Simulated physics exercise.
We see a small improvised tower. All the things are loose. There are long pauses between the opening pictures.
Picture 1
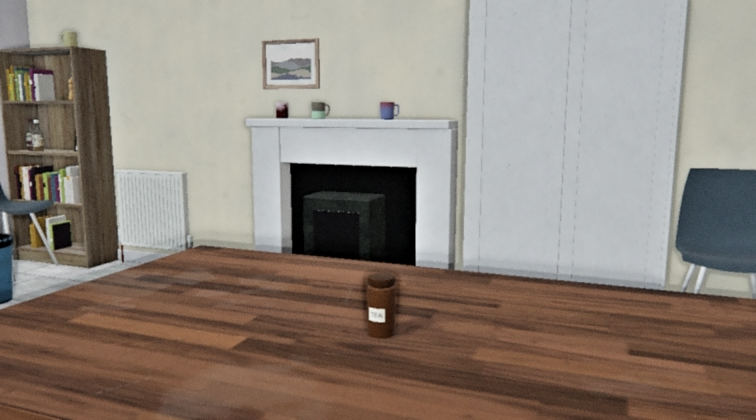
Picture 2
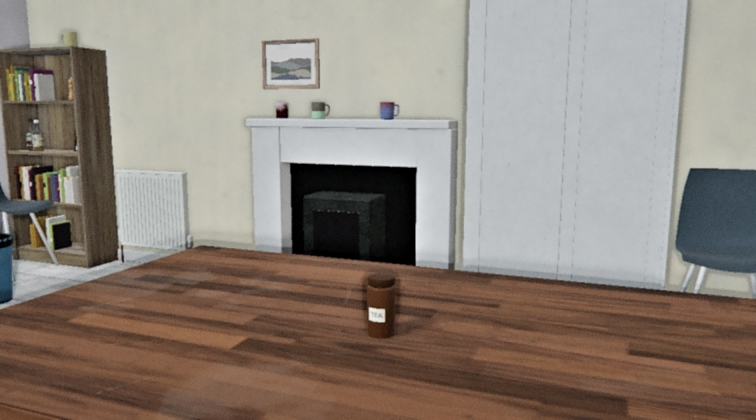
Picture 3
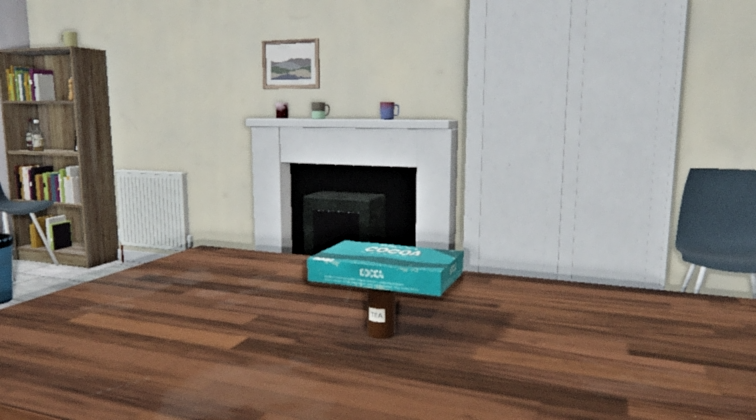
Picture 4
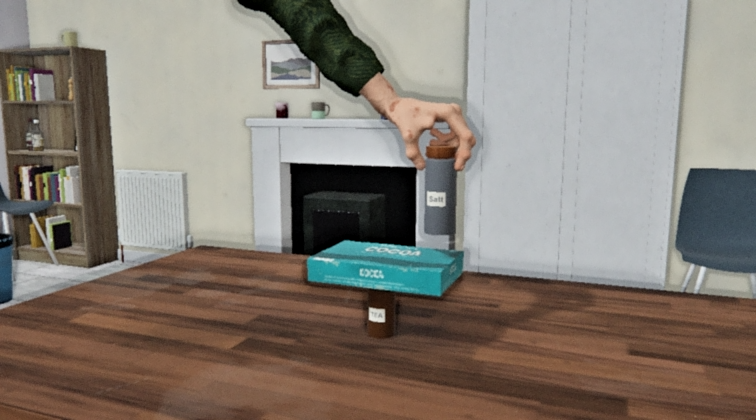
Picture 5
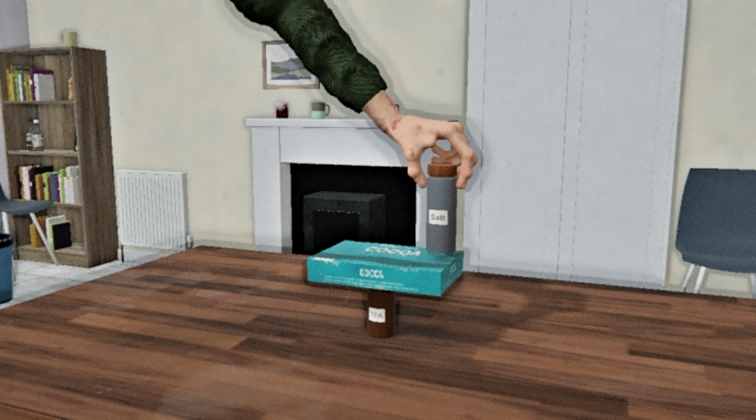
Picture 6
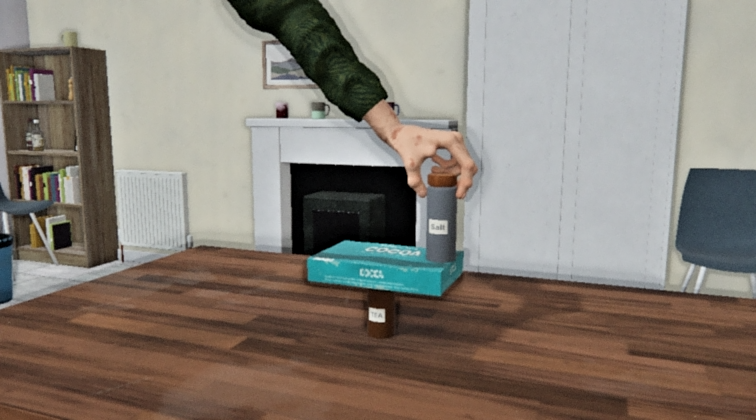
A hand in a dark green sleeve lowered a grey shaker onto the right end of a teal box, which had appeared on top of a small brown shaker on the wooden table, and kept holding it.
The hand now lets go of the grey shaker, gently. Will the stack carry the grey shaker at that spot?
It comes apart.
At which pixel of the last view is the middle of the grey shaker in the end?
Around (564, 339).
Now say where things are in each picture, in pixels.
In the first frame, the last thing is not in view yet; brown shaker (381, 305).
In the second frame, the last thing is not in view yet; brown shaker (381, 305).
In the third frame, the last thing is not in view yet; brown shaker (381, 305).
The fourth frame shows coming down; grey shaker (440, 190); brown shaker (381, 305).
The fifth frame shows coming down; grey shaker (442, 208); brown shaker (381, 305).
The sixth frame shows set down, still held; grey shaker (442, 217); brown shaker (381, 305).
Then, 0.50 s after the last picture, grey shaker now fallen; turquoise packet tipped 54° from how it was; brown shaker slid a little.
Then, 0.70 s after the last picture, turquoise packet now fallen; brown shaker tipped 8° from how it was.
At rest, fallen, turquoise packet and grey shaker; tipped over in the stack, brown shaker. Seen from the same camera at the end, grey shaker near (564, 339). The stack gives way.
